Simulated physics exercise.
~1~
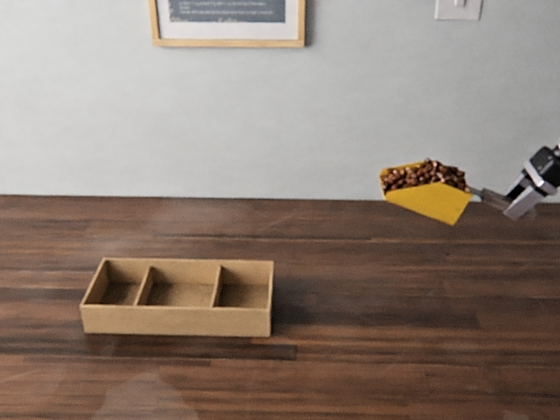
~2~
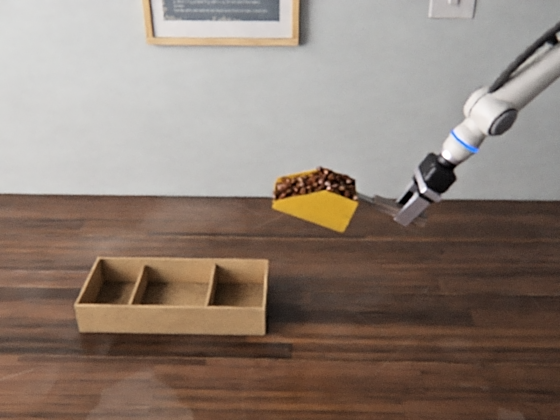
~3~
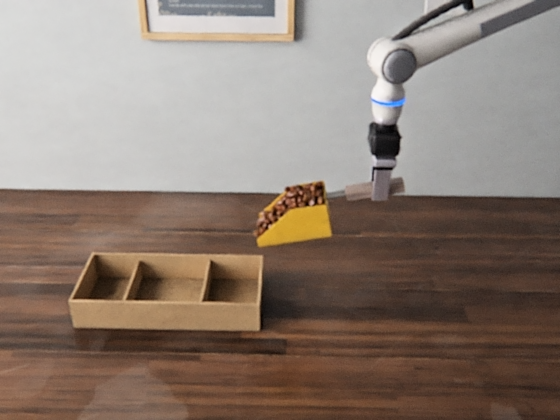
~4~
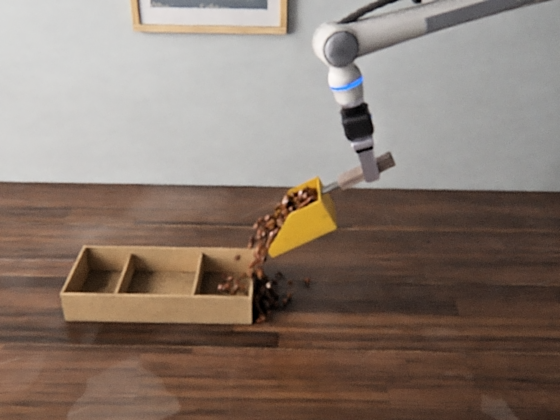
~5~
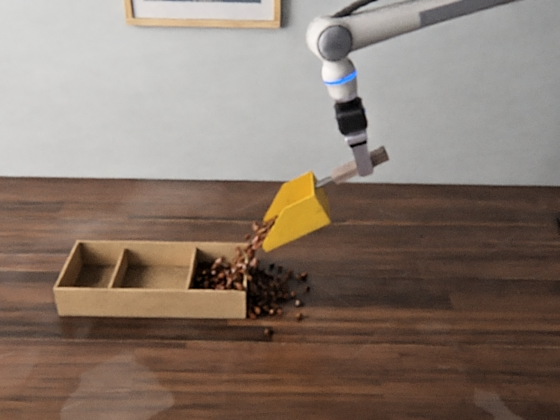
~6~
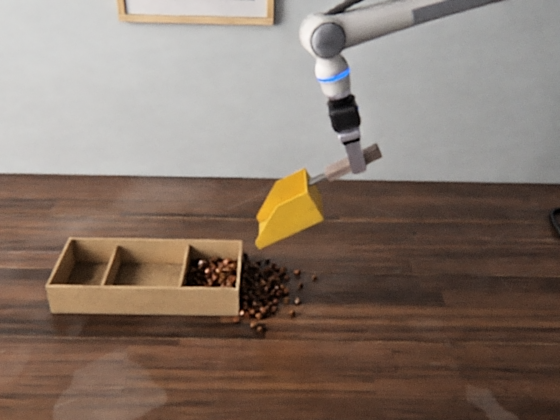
On a dark wooden table, a robot arm moves a yellow scoop left and tips brown pellets into a divided box, spilling many beside it.
